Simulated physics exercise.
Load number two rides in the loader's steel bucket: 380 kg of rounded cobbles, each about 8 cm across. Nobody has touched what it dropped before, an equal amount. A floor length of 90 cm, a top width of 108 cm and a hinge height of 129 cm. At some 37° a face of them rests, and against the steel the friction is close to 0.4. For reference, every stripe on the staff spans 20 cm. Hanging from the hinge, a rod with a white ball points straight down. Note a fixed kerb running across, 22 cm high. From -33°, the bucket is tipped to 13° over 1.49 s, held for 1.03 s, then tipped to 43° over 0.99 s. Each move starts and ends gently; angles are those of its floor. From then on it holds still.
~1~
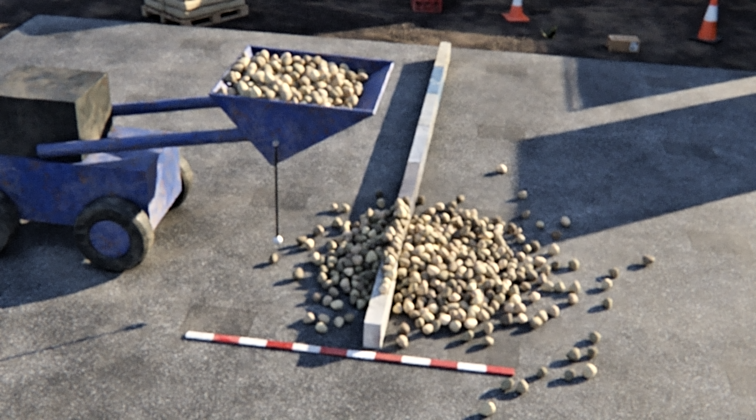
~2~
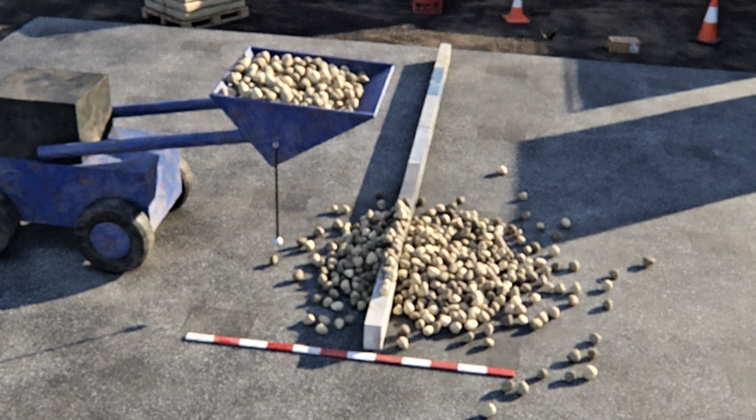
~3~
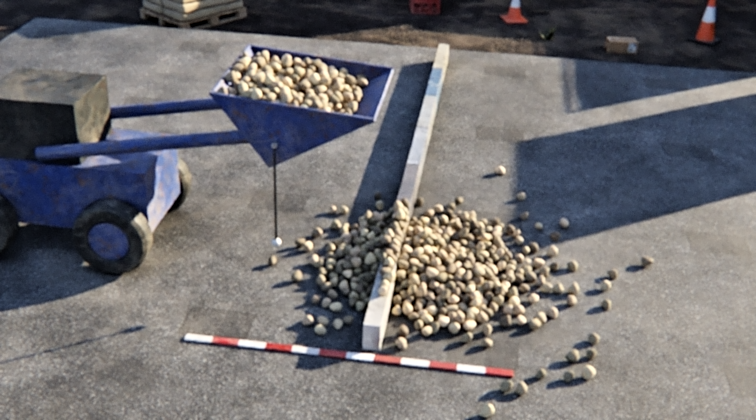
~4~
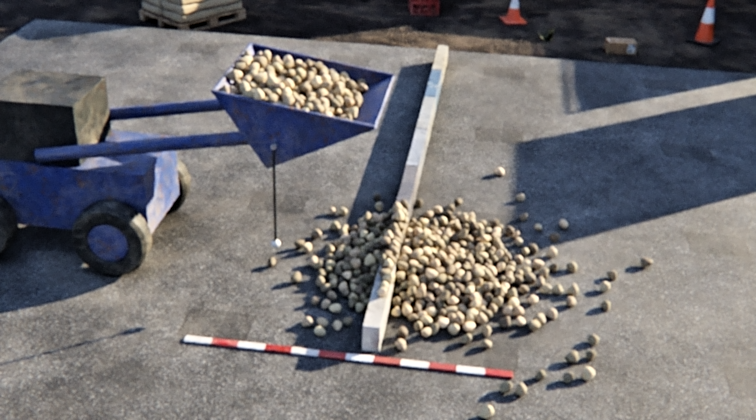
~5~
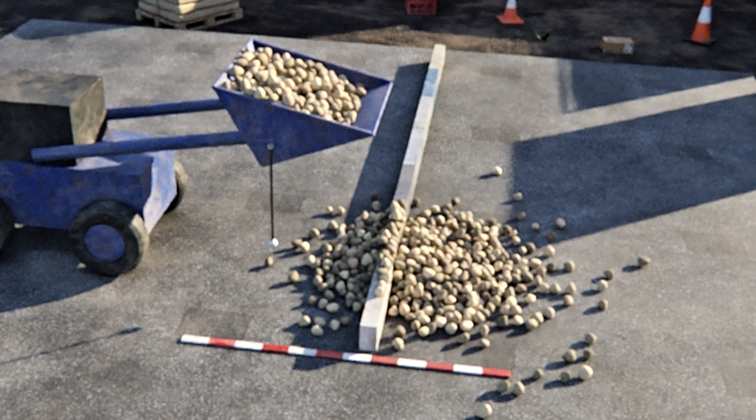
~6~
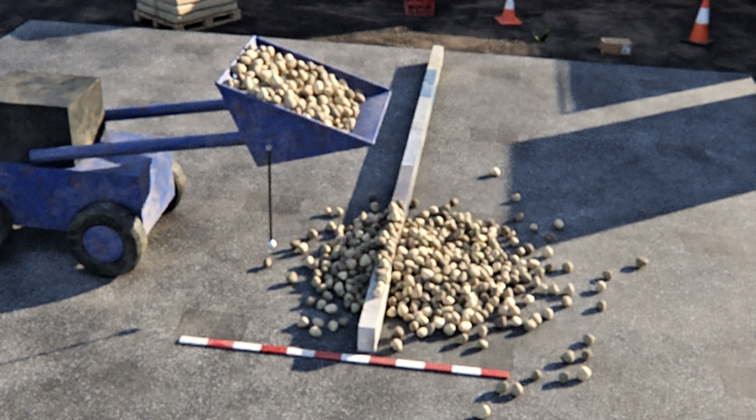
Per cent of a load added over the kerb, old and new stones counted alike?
Some 54 %.
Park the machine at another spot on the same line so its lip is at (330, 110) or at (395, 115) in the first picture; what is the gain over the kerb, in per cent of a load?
Roughly 10 and 80 per cent, in that order.
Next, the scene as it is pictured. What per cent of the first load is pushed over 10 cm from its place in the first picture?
I'd say roughly 5 per cent of them.
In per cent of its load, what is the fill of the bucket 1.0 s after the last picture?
Reading: Near 95 % of the load.
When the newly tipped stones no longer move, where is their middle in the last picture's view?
I'd put their centre close to (401, 250).
Then, 0.5 s after the last picture the floor is at 6°; in per cent of one load, 100 in the bucket, 30 on this side of the kerb, 70 over the kerb; the foremost stones are at (598, 305).
Then, 1.0 s after the last picture the floor is at 13°; in per cent of one load, 95 in the bucket, 34 on this side of the kerb, 70 over the kerb; the foremost stones are at (598, 305).
Then, 3.4 s after the last picture the floor is at 43°; in per cent of one load, 0 in the bucket, 76 on this side of the kerb, 123 over the kerb; the foremost stones are at (598, 305).
Then, 5.9 s after the last picture the floor is at 43°; in per cent of one load, 0 in the bucket, 75 on this side of the kerb, 125 over the kerb; the foremost stones are at (598, 305). Net gain over the kerb, 54.
